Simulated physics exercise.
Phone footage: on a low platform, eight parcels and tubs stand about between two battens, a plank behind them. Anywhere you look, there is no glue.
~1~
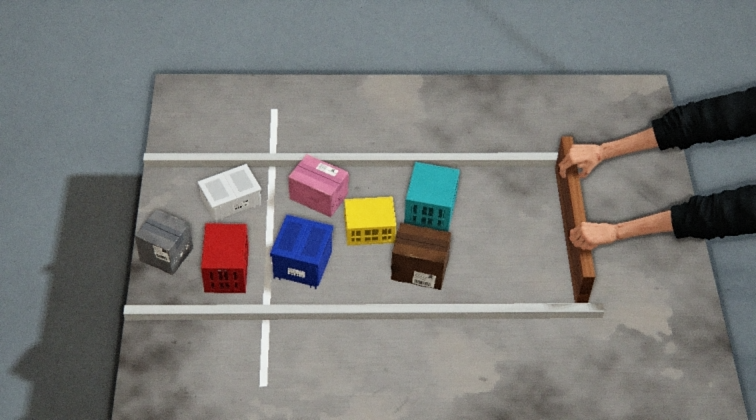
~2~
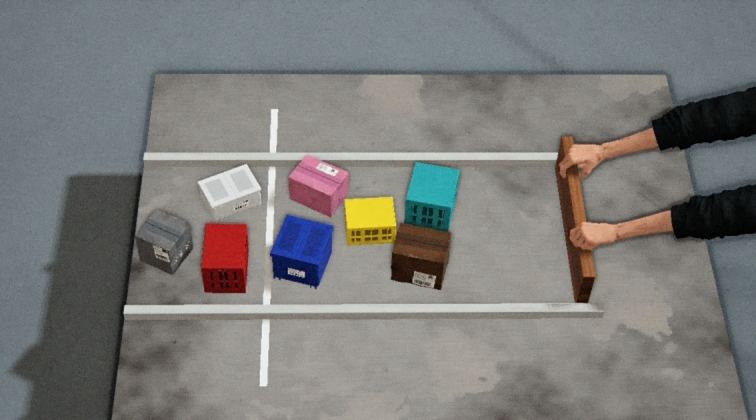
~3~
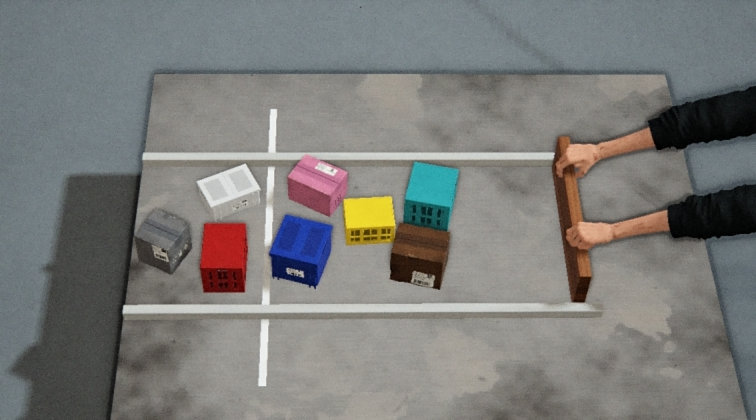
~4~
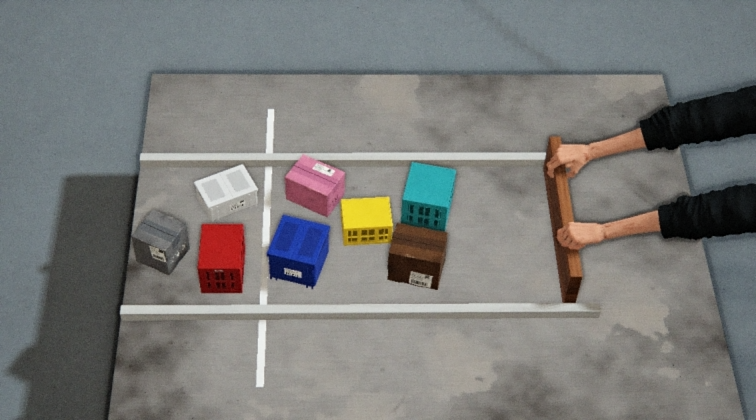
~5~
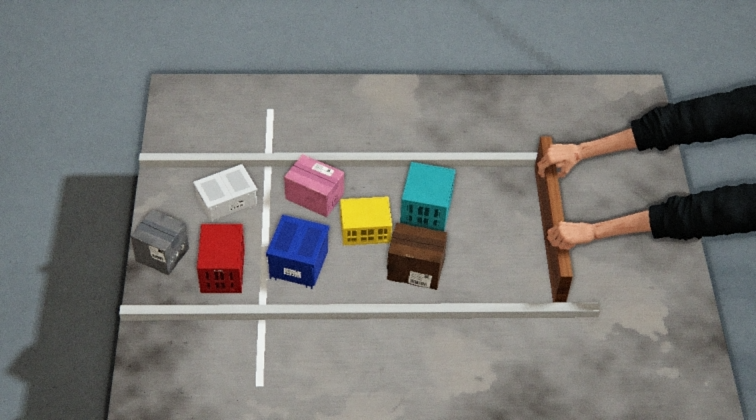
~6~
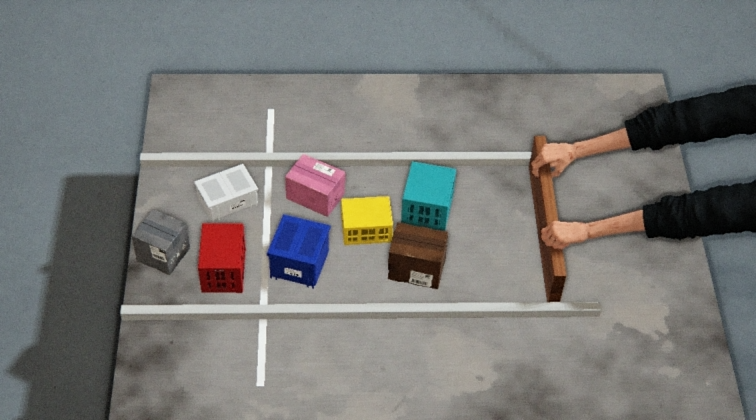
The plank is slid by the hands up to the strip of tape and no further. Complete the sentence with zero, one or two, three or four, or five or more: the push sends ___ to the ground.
The push sends one or two to the ground.
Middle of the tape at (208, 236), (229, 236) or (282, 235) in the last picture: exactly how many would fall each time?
3, 3, 1.
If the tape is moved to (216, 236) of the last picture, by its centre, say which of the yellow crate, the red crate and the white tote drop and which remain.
Looking at each: The yellow crate remains on top, the red crate goes off, the white tote goes off.
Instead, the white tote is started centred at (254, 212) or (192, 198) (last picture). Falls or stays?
It keeps its place, then keeps its place.
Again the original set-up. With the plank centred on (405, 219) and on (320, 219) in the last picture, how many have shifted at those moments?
At first I count 4, and then 8.
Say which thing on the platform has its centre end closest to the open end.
Nearest at the end: The red crate.
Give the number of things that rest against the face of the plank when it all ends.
That makes 2.
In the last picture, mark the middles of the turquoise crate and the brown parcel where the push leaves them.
Near (244, 200) and (238, 261).
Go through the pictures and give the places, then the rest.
The first picture shows grey parcel (165, 242); white tote (230, 193); red crate (226, 258); plank (574, 219); tape (269, 236).
The second picture shows white tote (230, 194); blue tote (302, 252).
The third picture shows red crate (225, 258); turquoise crate (431, 197).
The fourth picture shows grey parcel (161, 243); yellow crate (366, 221).
The fifth picture shows white tote (226, 194); brown parcel (417, 256).
The sixth picture shows grey parcel (161, 242); white tote (227, 193); red crate (222, 258); plank (547, 218); tape (266, 235).
Early on, none off yet; grey parcel at rest near (161, 242); white tote at rest near (227, 193); red crate at rest near (222, 258).
Finally, the number that fall off is one or two; lost, grey parcel.
